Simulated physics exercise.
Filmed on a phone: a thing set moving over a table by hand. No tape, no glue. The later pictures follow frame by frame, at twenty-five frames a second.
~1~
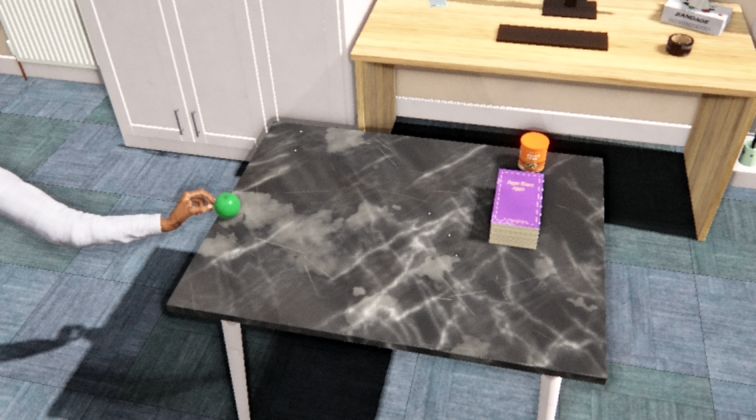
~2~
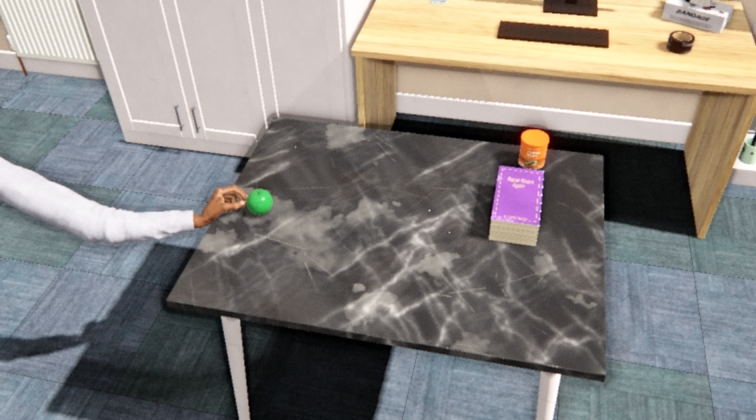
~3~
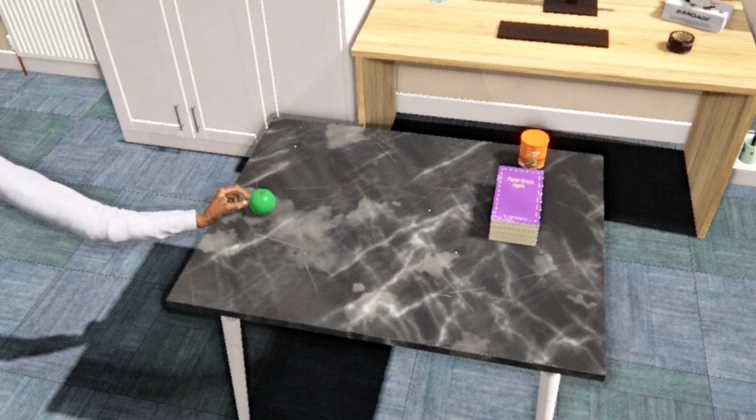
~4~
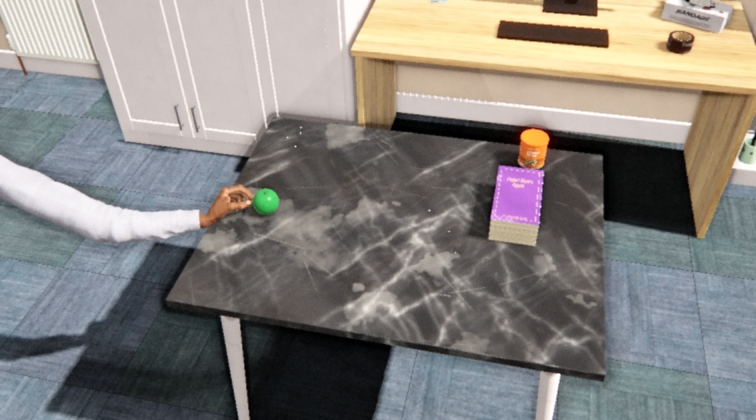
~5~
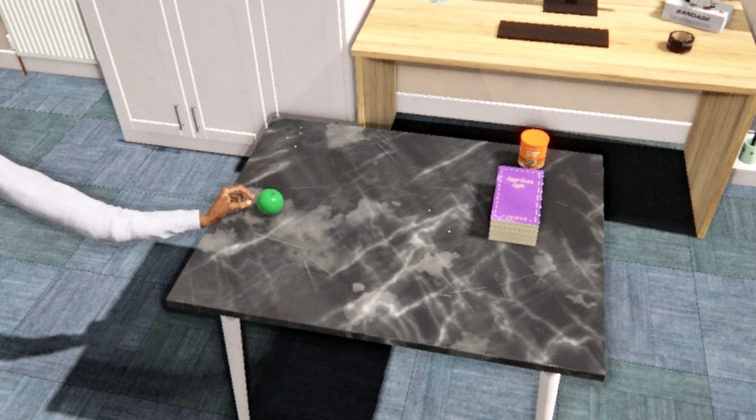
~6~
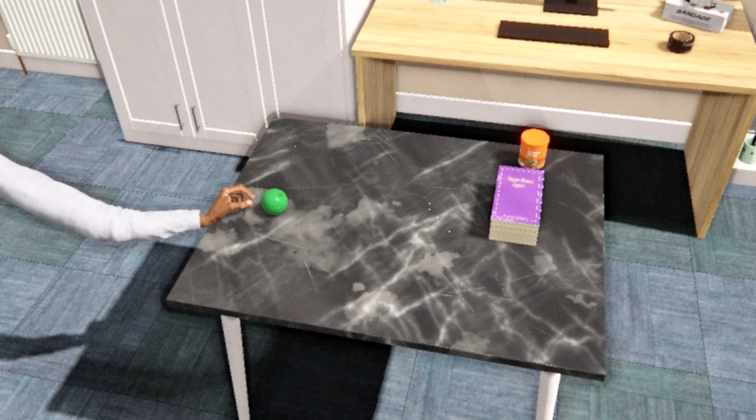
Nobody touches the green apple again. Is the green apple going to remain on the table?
The green apple is still on the table.
Then, 0.30 s past the last view, green apple displaced about its own width near (304, 202).
Then, 0.70 s past the last view, green apple displaced well along near (338, 203).
Then, 1.10 s past the last view, green apple displaced well along near (365, 203).
Then, 1.80 s past the last view, green apple displaced well along near (397, 204).
Finally, moved from the start, green apple. Final places as the last picture's camera would see them, green apple near (410, 204).
